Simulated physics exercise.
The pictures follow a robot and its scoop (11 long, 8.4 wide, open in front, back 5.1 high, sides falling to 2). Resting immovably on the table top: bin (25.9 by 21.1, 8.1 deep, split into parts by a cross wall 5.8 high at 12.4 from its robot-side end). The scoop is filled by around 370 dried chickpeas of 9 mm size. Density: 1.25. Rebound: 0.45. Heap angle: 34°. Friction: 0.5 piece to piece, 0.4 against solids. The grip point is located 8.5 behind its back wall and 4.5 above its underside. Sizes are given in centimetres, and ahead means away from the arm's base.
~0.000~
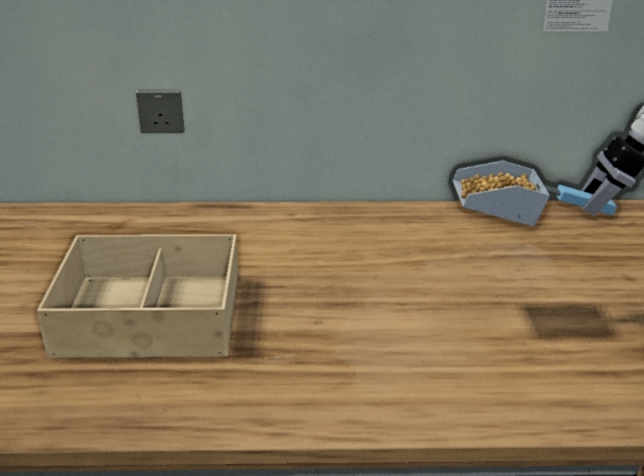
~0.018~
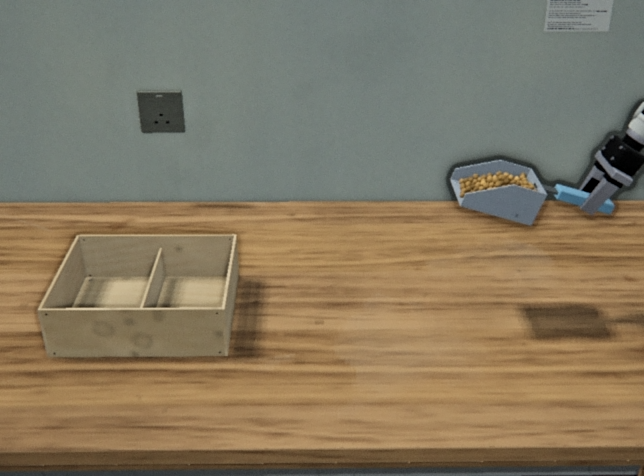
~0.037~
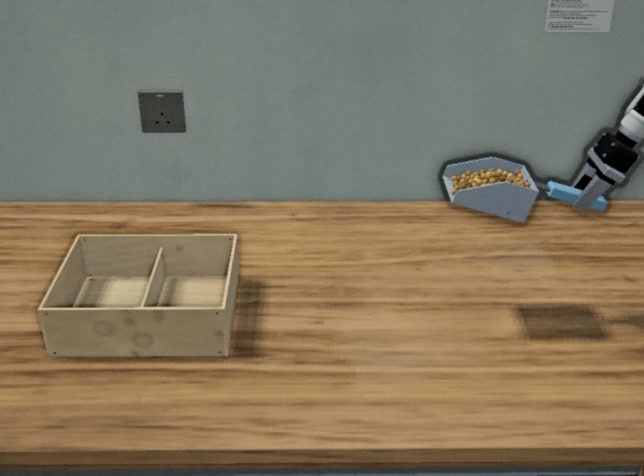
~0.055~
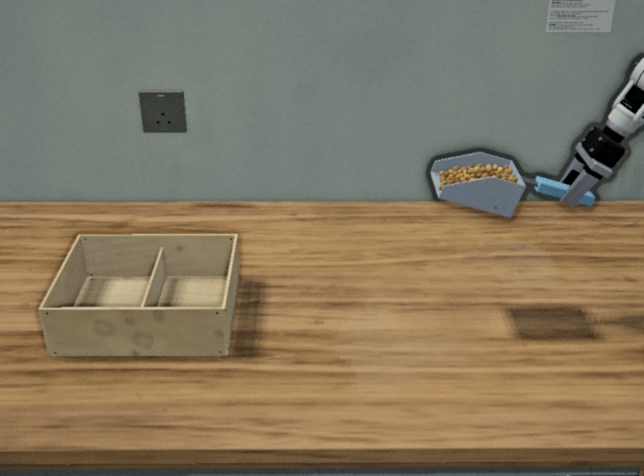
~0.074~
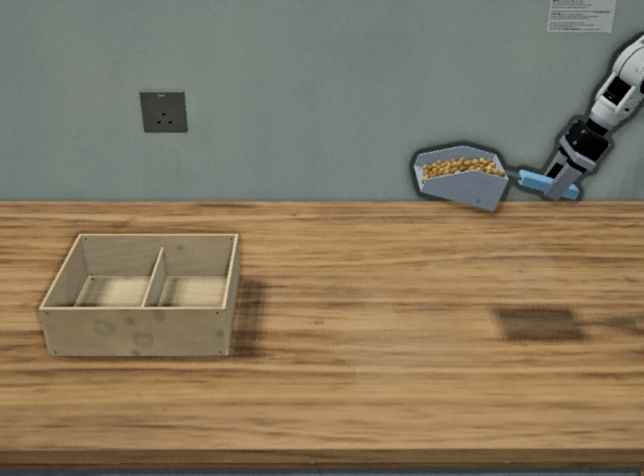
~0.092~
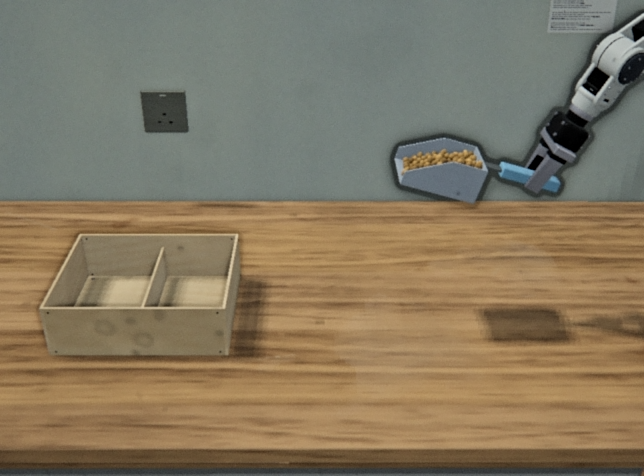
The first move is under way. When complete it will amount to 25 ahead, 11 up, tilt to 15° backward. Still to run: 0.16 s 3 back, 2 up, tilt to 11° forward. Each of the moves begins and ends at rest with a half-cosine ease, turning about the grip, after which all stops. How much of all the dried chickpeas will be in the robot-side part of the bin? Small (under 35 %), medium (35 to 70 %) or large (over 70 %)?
Small.
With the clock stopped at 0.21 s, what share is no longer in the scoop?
Roughly 10 percent up to then.
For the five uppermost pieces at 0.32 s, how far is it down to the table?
I'd put it near 34 cm.
After 0.21 s, tilted 15° backward, highest piece 35 above the table; 327 on the scoop, 43 in flight or on a rim.
After 0.32 s, tilted 4° forward, highest piece 34 above the table; 370 in flight or on a rim.
After 0.58 s, tilted 11° forward, highest piece 14 above the table; 225 in the far-side part, 91 on the table or floor, 24 in the robot-side part, 30 in flight or on a rim.
After 1.63 s, tilted 11° forward, highest piece 3 above the table; 226 in the far-side part, 119 on the table or floor, 25 in the robot-side part.
At rest, 226 in the far-side part, 119 on the table or floor, 25 in the robot-side part. That is 7 % in the robot-side part of the bin.
